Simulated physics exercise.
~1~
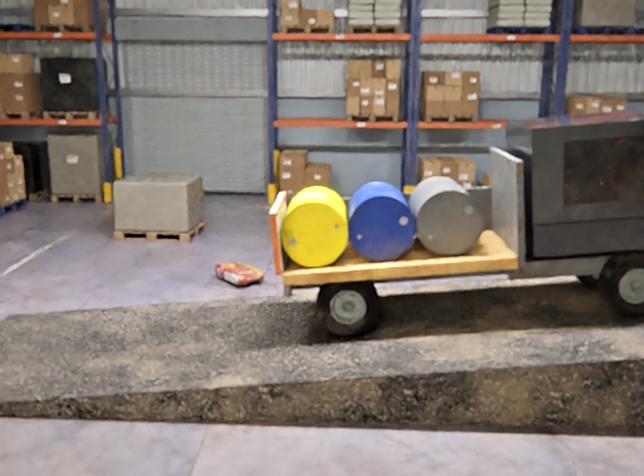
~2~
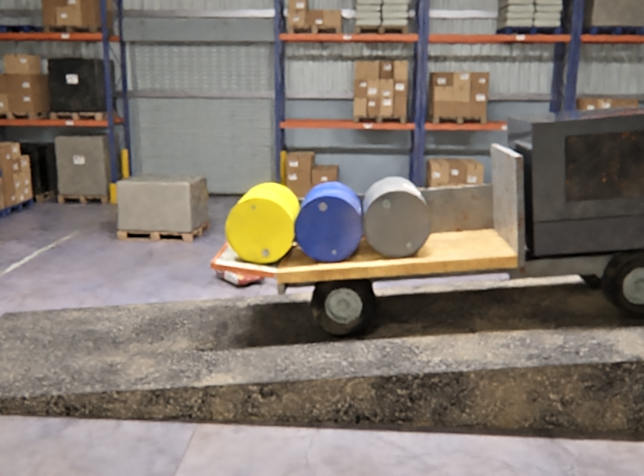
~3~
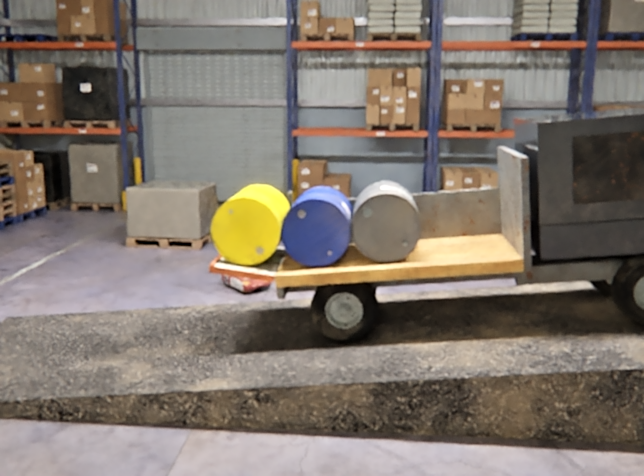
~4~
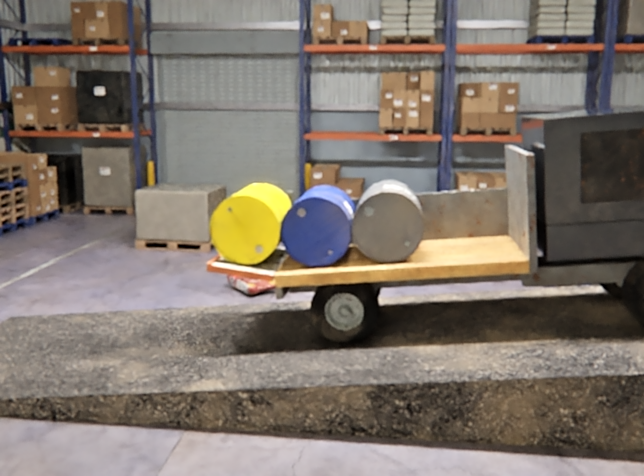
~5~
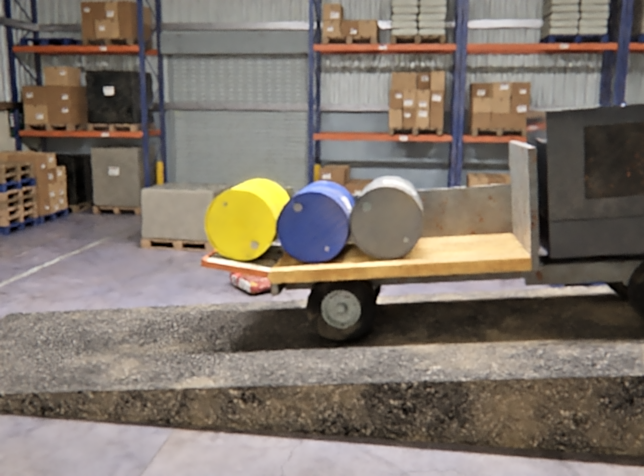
We see yellow, blue and grey drums on the open bed of a pick-up parked on a slope in a warehouse. The tailgate drops, the drums roll left together, and they stop with the yellow one resting on the lowered tailgate and the blue and grey still on the bed.
